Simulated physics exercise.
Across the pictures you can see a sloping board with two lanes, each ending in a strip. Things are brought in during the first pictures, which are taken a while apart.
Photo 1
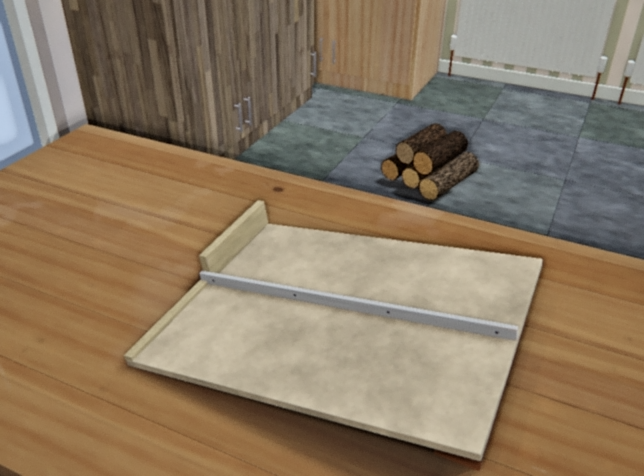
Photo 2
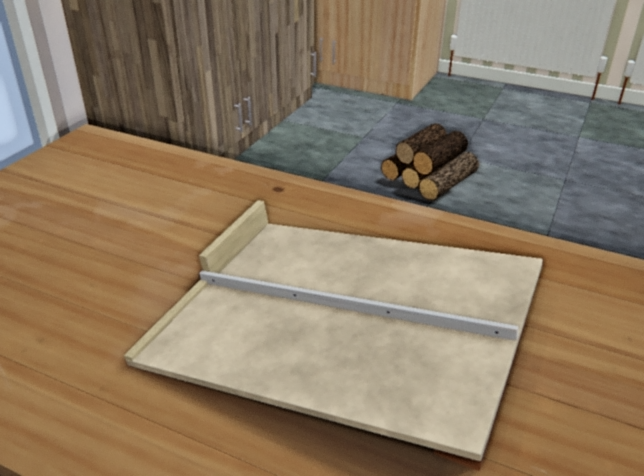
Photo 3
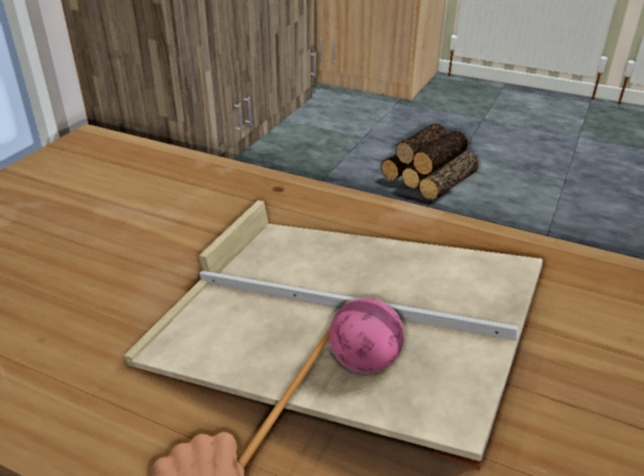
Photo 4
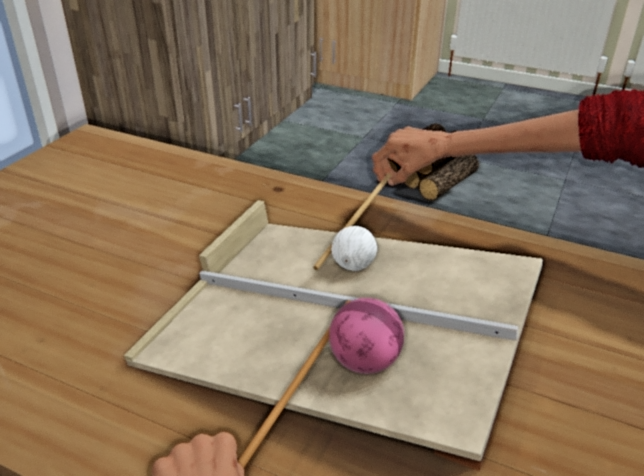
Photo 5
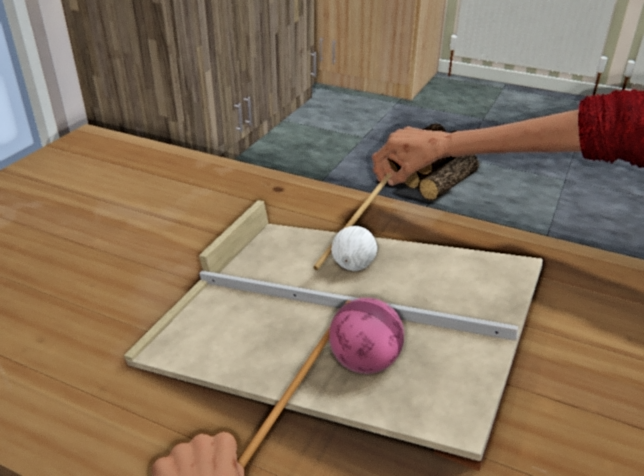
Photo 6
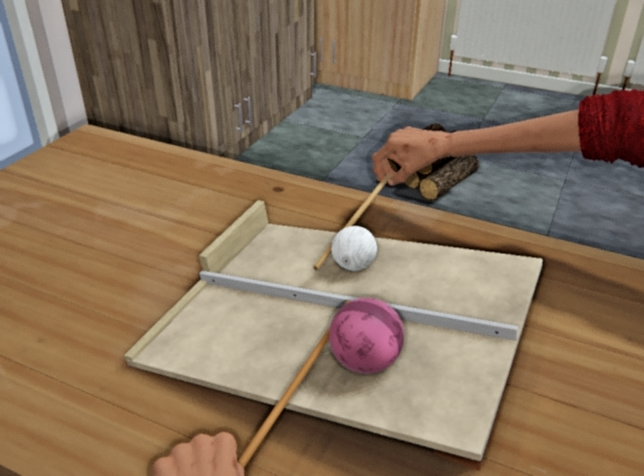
Hands using thin sticks to hold a pink ball, then a smaller white onion, still on a two-lane sloping board.
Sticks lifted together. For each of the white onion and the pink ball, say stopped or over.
Outcome: White onion: Held back; pink ball: Gone.
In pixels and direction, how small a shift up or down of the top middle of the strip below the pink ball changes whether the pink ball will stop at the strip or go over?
Up by around 8 pixels.
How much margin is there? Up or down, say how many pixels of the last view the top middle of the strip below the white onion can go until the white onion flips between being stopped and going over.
Down, roughly 16 px.
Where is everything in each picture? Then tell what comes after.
The first frame shows board (340, 297).
The second frame shows board (340, 297).
The third frame shows board (340, 297).
The fourth frame shows held back by the sticks; pink ball (367, 336); board (340, 297).
The fifth frame shows held back by the sticks; white onion (354, 248); board (340, 297).
The sixth frame shows held back by the sticks; white onion (354, 248); pink ball (367, 336); board (340, 297).
Then, 0.70 s on from there, white onion resting against the strip near (257, 236); pink ball rolling on the board near (219, 306).
In the end, the white onion stops on the board, near (255, 236); the pink ball rolls off the board.
